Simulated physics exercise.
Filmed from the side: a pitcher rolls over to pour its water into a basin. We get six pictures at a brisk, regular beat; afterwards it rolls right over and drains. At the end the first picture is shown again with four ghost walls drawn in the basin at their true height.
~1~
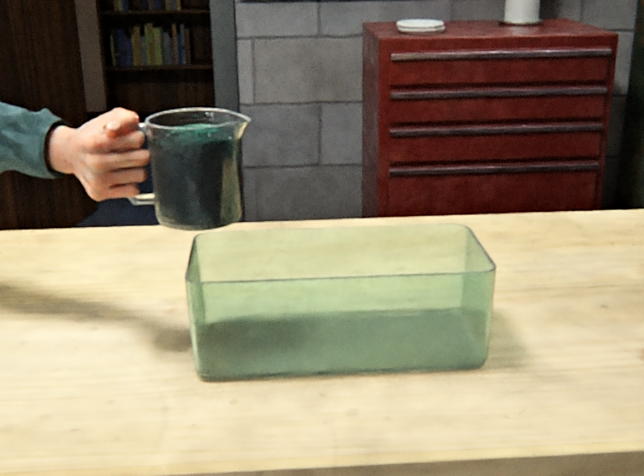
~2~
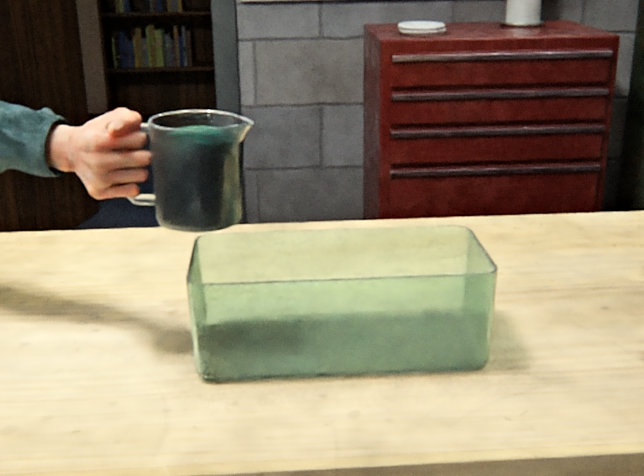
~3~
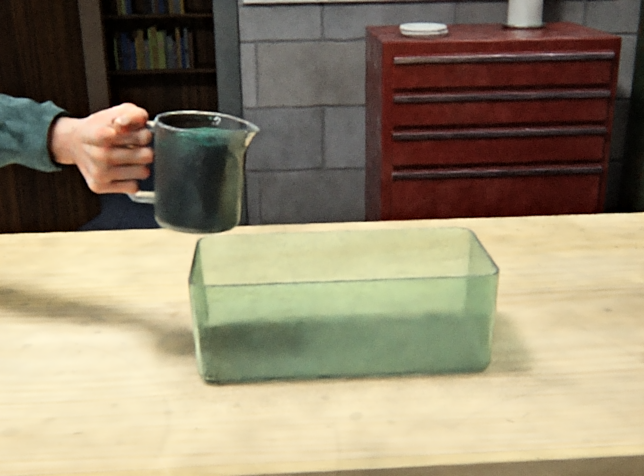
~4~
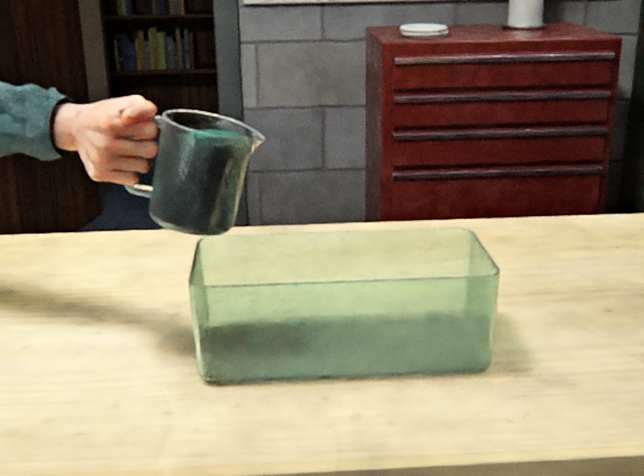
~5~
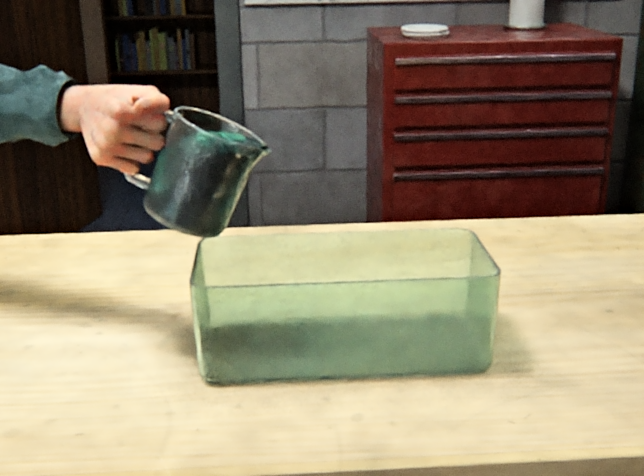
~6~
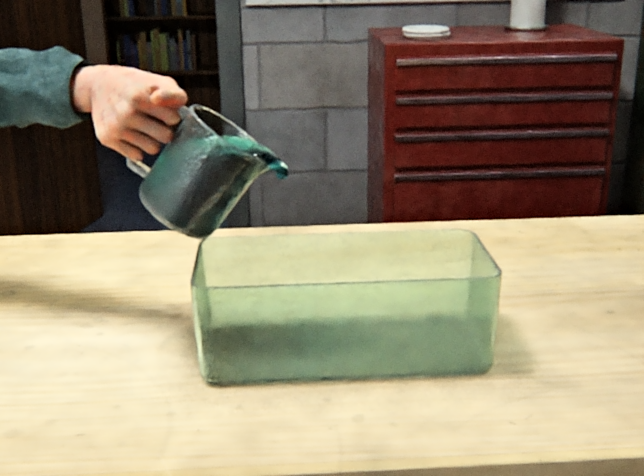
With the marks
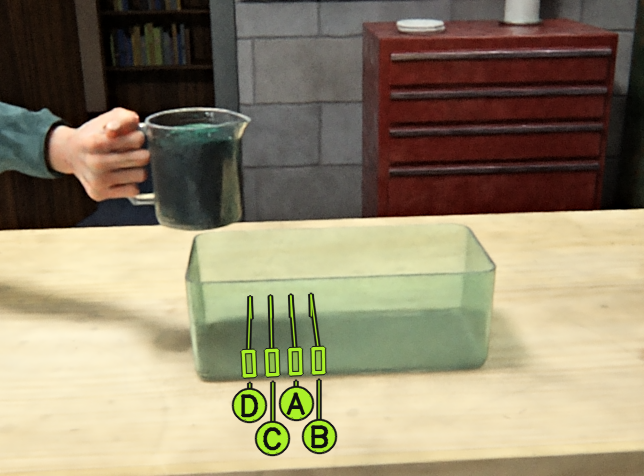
To begin with, a hand at the left holds a glass pitcher of dark blue-green water upright above a clear, greenish basin on a pale wooden table. The hand then tips the pitcher gradually to the right, its lip lowering, until water just slips over the lip.
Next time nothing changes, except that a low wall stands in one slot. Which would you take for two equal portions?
The best slot is B.
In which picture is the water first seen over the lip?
Picture 6.
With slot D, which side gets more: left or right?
The right one.
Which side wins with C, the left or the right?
The right side.
In lime, A at (296, 381); B at (319, 380); C at (272, 382); D at (249, 383).
If A is chosen, about 27 % ends left of the wall and 72 % right of it.
If B is chosen, about 48 % ends left of the wall and 51 % right of it.
If C is chosen, about 10 % ends left of the wall and 90 % right of it.
If D is chosen, about 8 % ends left of the wall and 92 % right of it.
